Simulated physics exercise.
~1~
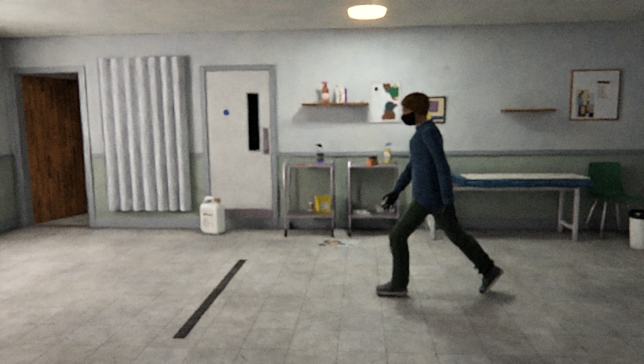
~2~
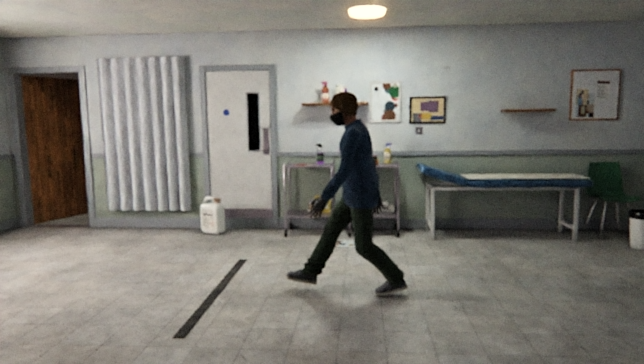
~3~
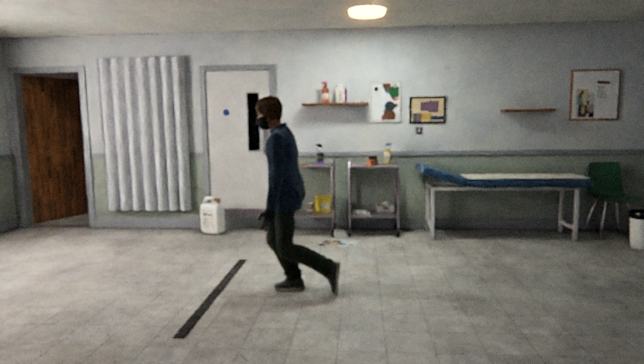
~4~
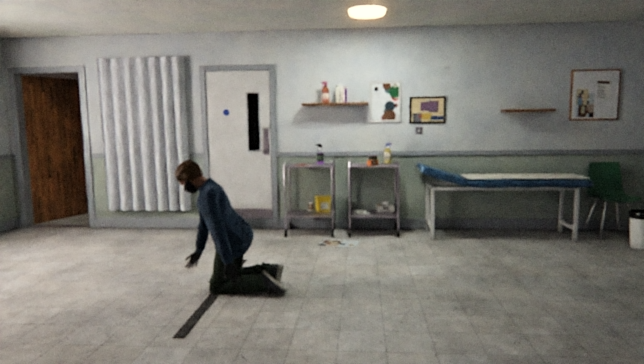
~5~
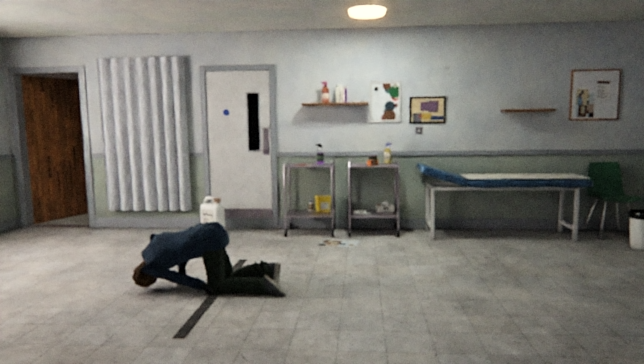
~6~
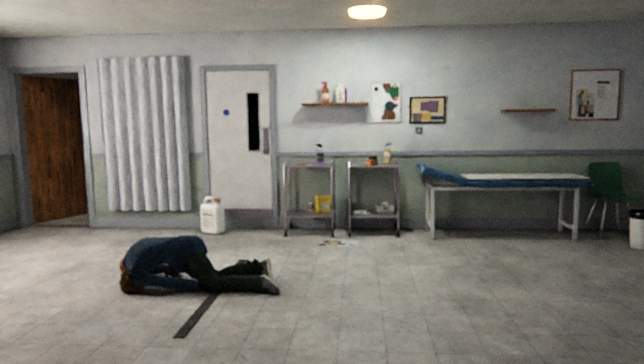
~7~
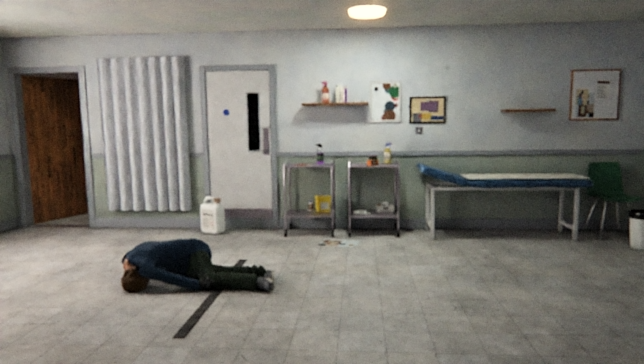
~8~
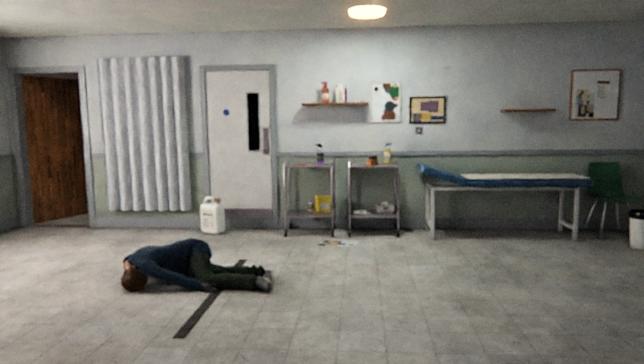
A plain clinic-like room with pale walls and a grey tiled floor is seen from the side by a still camera. An open brown doorway and a pale folded screen stand at left, with a white door, metal trolleys, a blue-topped couch and a green chair farther right. A masked person in a blue top and dark trousers walks left toward a black strip on the floor. Near it, the person drops to their knees, pitches forward and folds down, head to the floor. The person ends lying still, head at left, with hips beyond the strip and lower legs across it.
